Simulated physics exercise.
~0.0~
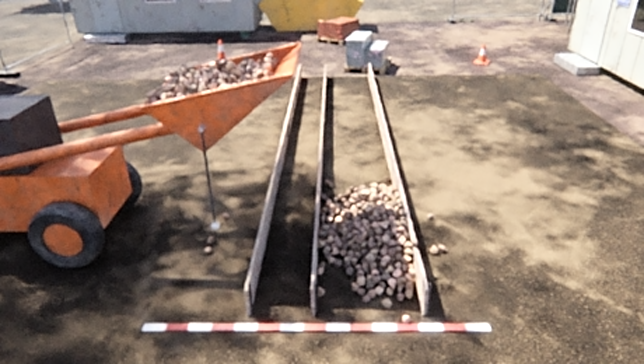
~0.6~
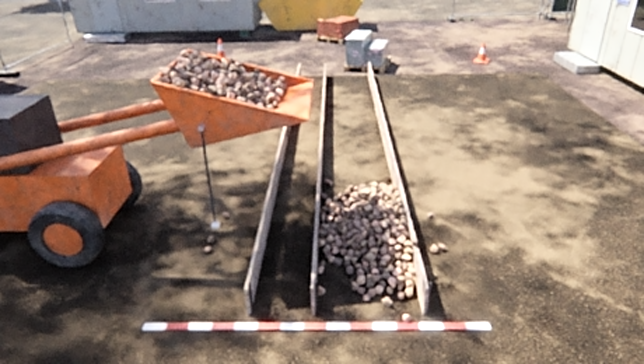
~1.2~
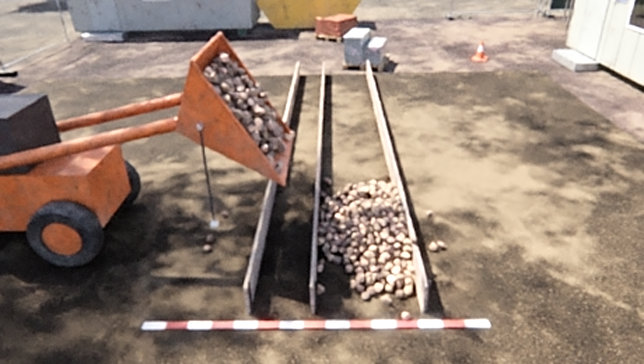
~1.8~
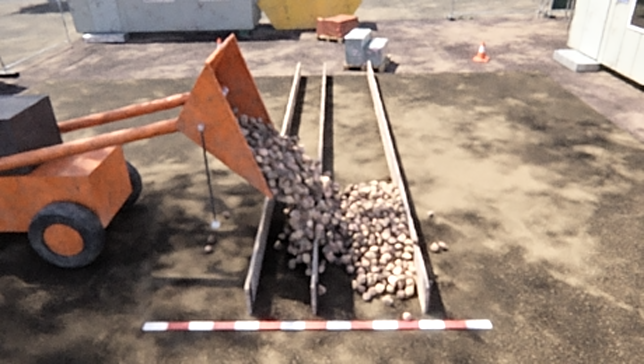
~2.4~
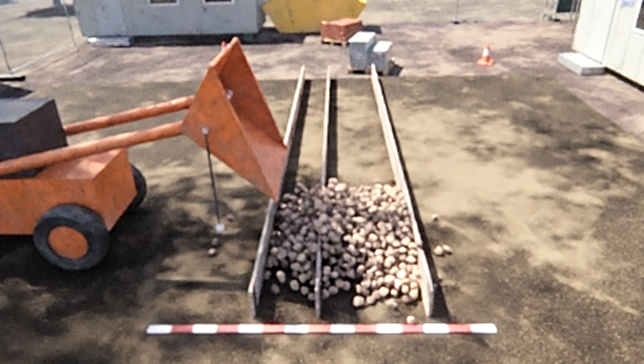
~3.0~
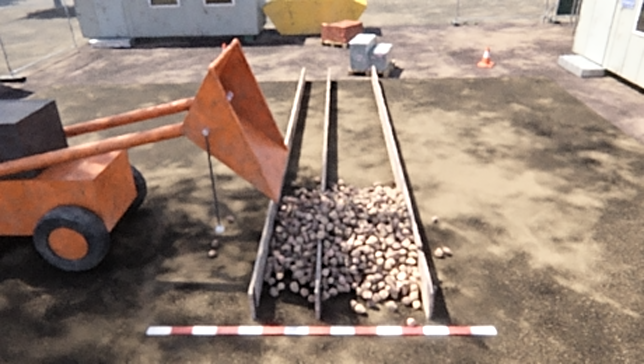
An orange loader's bucket, heaped with stones, tipped forward over the wooden boards and poured its load to the right, onto and beside the pile already lying there. It ended up empty and still tilted, with stones spread across both bays.
